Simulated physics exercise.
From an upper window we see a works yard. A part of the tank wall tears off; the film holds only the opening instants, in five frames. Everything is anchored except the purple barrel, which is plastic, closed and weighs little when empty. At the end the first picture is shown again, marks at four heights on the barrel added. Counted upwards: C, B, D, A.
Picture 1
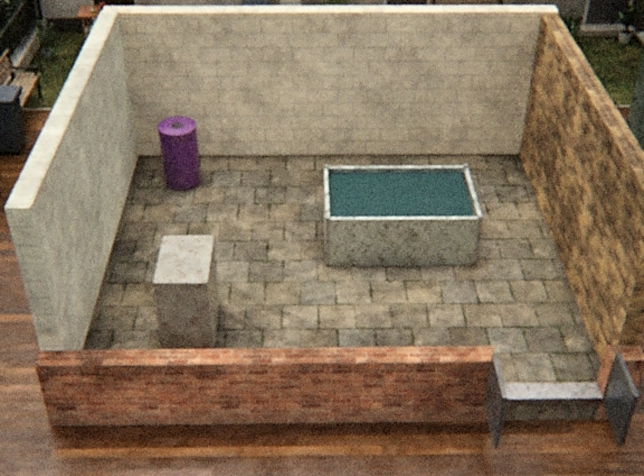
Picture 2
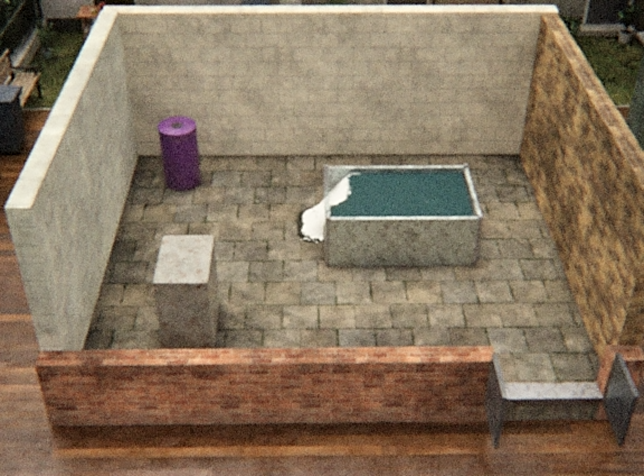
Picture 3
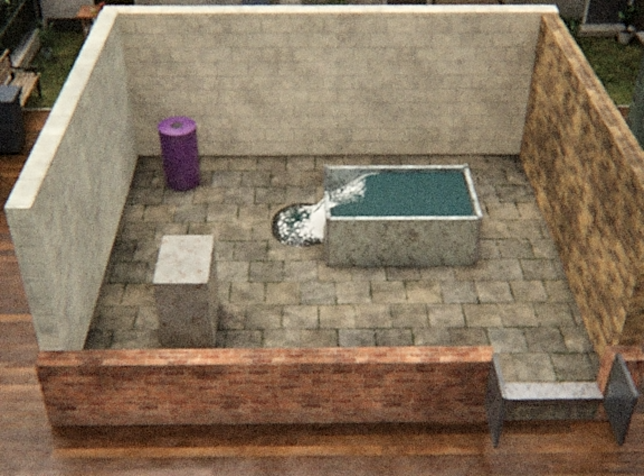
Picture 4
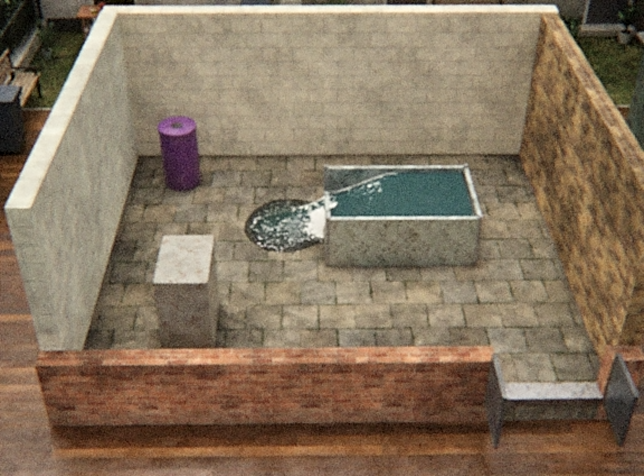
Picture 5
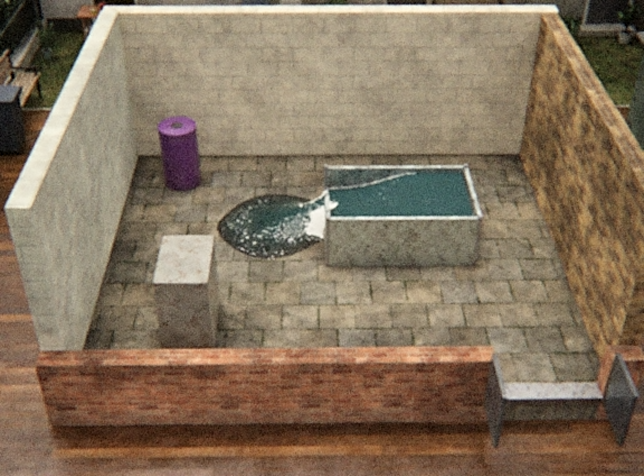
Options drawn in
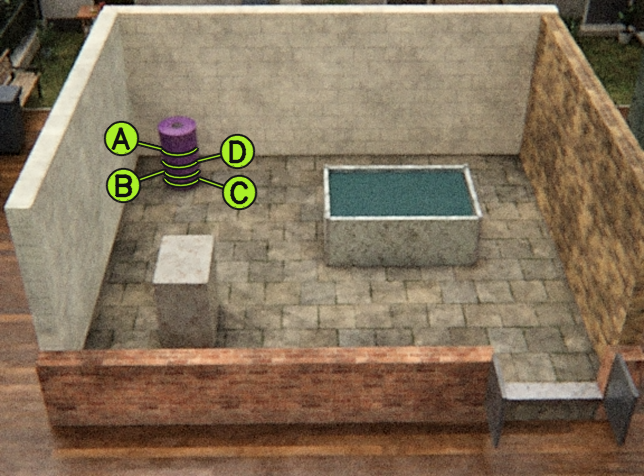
We see a walled yard with a purple barrel, a pale block and a full tank; water pours over the tank's left side and spreads leftward across the paving in a widening pool, while the barrel and block stay still.
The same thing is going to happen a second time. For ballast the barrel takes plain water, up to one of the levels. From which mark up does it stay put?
The answer is mark B.
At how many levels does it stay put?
Three of them.
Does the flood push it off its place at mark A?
No.
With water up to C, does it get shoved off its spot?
Yes, that goes wrong.
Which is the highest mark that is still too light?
C.
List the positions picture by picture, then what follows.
Lid of the purple barrel at (177, 125); tank full, its middle at (399, 196); open gate at (549, 349).
Water covers 1 % of the ground and is seen nearest the barrel at (311, 210).
Water covers 2 % of the ground and is seen nearest the barrel at (288, 208).
Water covers 4 % of the ground and is seen nearest the barrel at (266, 208).
Lid of the purple barrel at (177, 125); water covers 6 % of the ground and is seen nearest the barrel at (262, 198).
On the marked copy, A at (177, 155); B at (179, 177); C at (180, 185); D at (178, 167); from the bottom up C, B, D, A.
If A is chosen, it does not move.
If B is chosen, it does not move.
If C is chosen, it is pushed about its own width away.
If D is chosen, it does not move.
